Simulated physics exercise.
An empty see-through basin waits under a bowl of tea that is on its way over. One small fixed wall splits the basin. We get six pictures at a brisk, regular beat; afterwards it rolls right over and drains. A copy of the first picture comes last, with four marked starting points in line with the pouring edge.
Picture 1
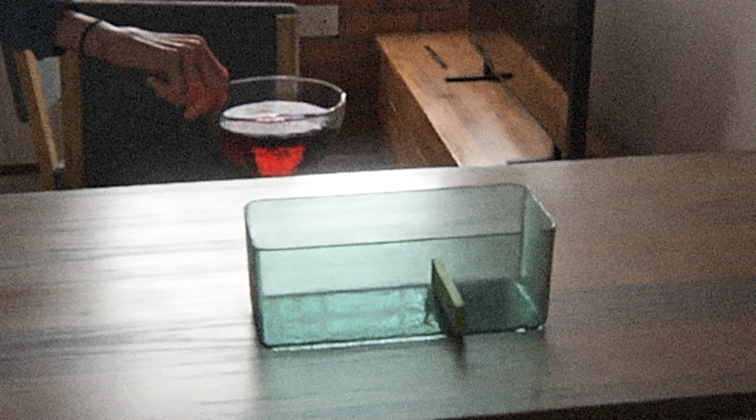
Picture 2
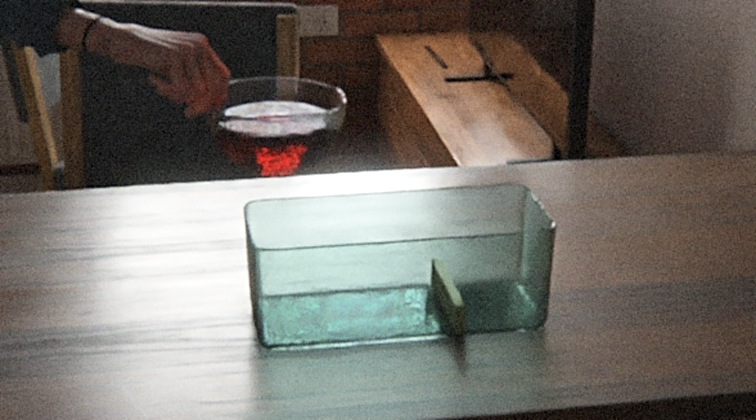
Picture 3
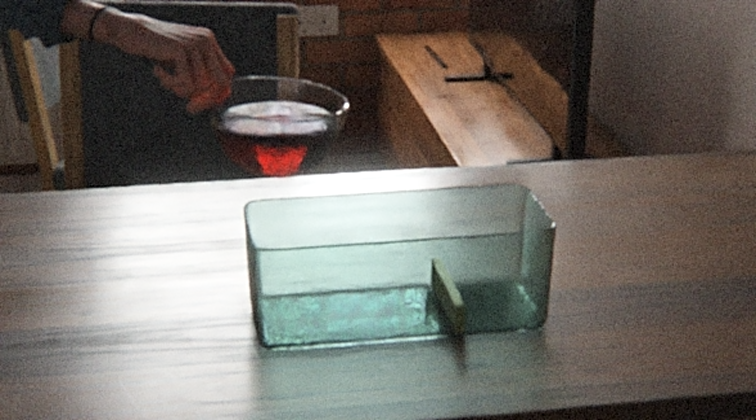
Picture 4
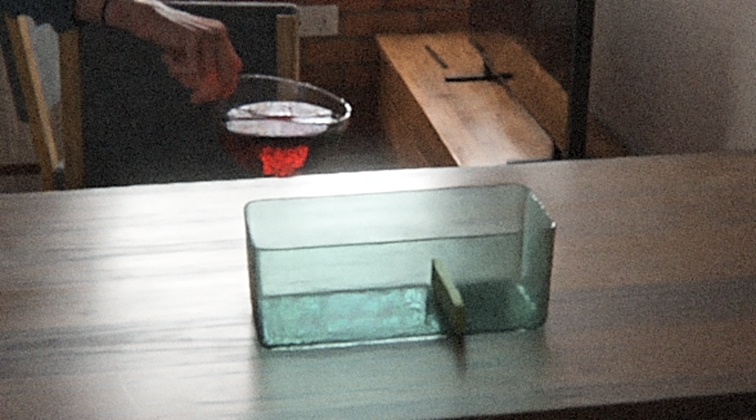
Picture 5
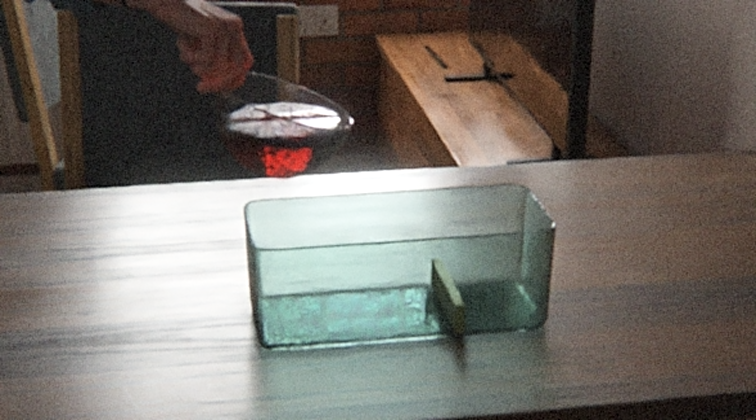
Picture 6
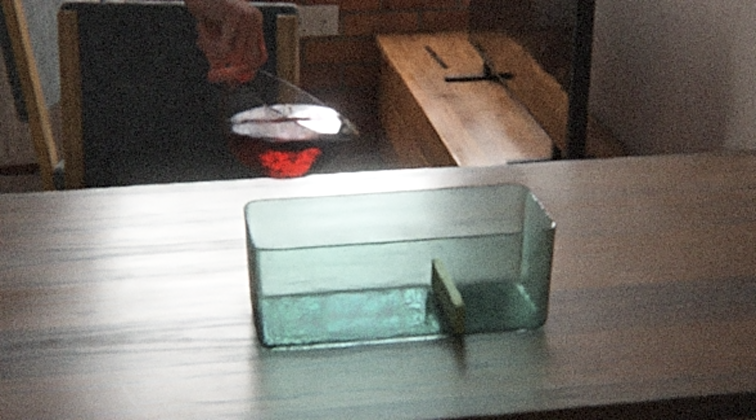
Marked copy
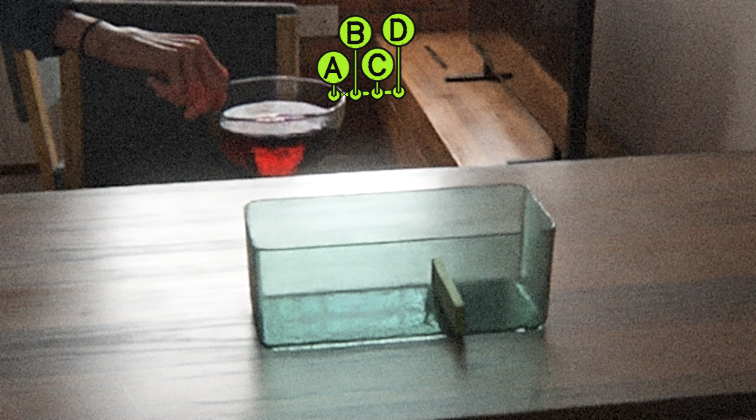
A hand at the upper left holds a clear glass bowl of red tea behind a wooden table, seen from slightly above by a still camera. A see-through greenish basin with a small upright divider sits on the table, before a dark chair and a wooden bench. The hand gradually tilts the bowl rightward until tea just crosses its lip.
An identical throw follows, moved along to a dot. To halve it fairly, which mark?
It is D.
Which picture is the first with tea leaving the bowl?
Picture 6.
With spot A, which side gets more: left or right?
More ends on the left.
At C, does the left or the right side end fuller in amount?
More ends on the left.
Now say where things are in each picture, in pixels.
In the first picture, upright, lip at (342, 94); basin from (258, 347) to (546, 325); top of the wall at (448, 280); nothing has left yet.
In the second picture, upright, lip at (343, 96); nothing has left yet.
In the third picture, tipped about 5°, lip at (345, 100); nothing has left yet.
In the fourth picture, tipped about 12°, lip at (348, 108); nothing has left yet.
In the fifth picture, tipped about 20°, lip at (350, 118); nothing has left yet.
In the sixth picture, tipped about 30°, lip at (350, 130); tea is over the lip, down to (354, 135).
On the marked copy, A at (333, 95); B at (355, 94); C at (377, 92); D at (398, 91).
With A, about 90 % ends left of the wall and 10 % right of it.
With B, about 93 % ends left of the wall and 6 % right of it.
With C, about 87 % ends left of the wall and 13 % right of it.
With D, about 50 % ends left of the wall and 49 % right of it.
